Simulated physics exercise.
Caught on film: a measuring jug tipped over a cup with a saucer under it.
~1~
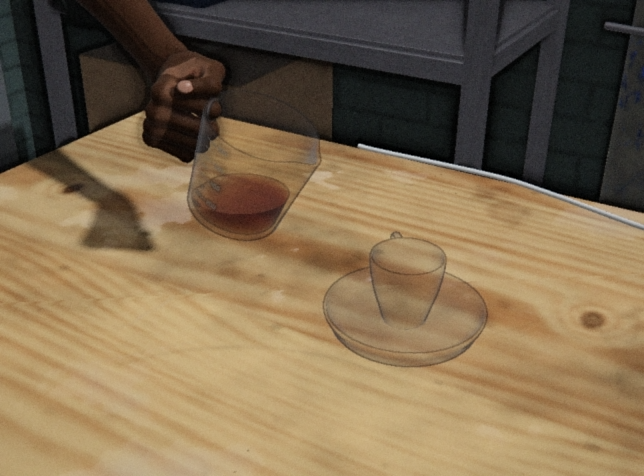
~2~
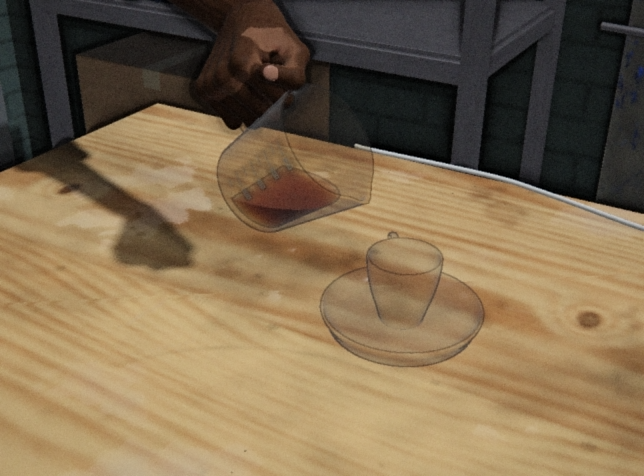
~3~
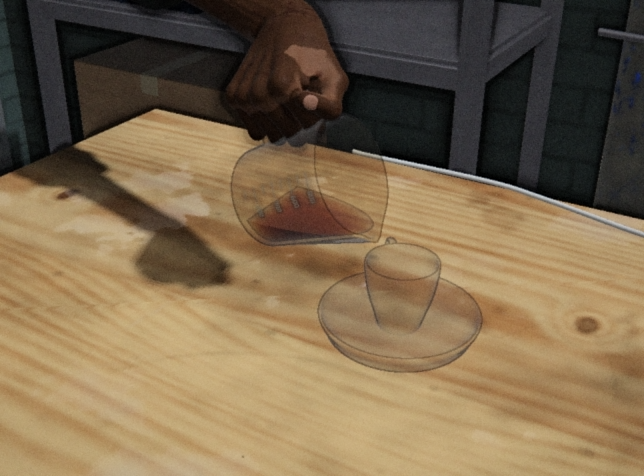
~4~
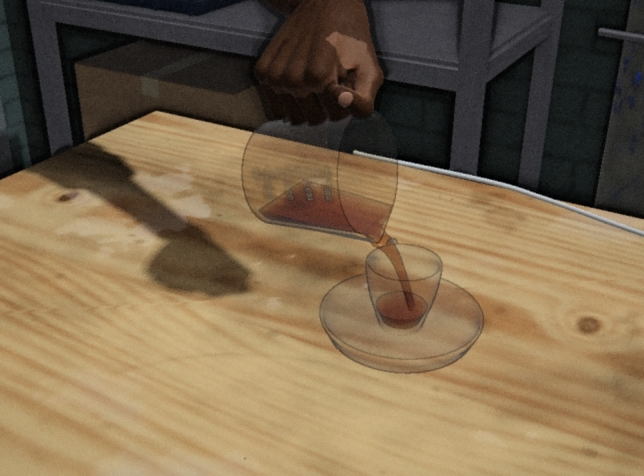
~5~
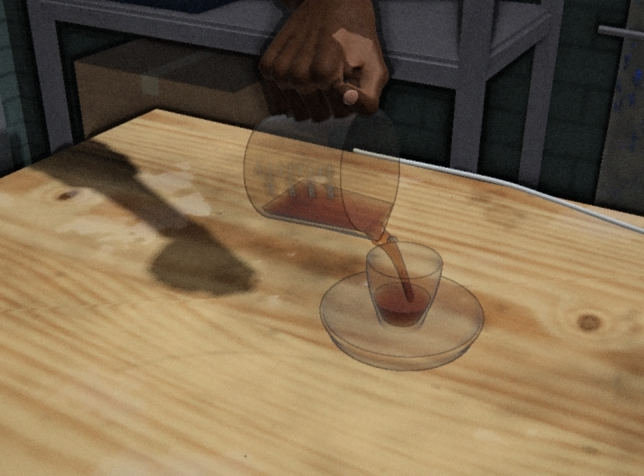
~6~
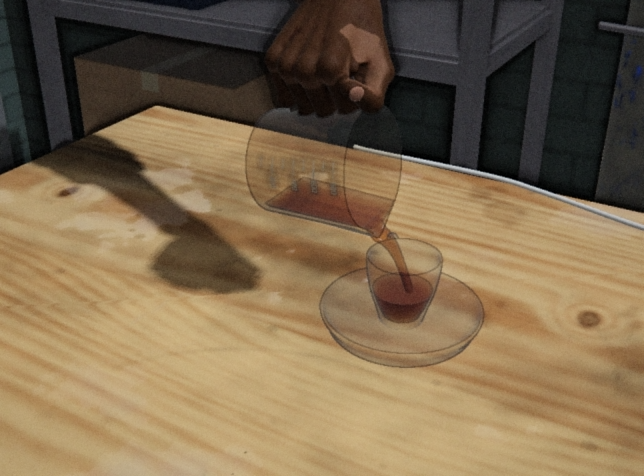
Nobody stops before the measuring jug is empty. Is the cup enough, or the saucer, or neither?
It fits in the cup.
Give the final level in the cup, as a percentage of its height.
I make it 75 per cent.
Next, the cup is about two thirds full; the saucer is dry.
After that, the cup is about three quarters full; the saucer is dry.
Finally, the cup is about three quarters full; the saucer is dry.
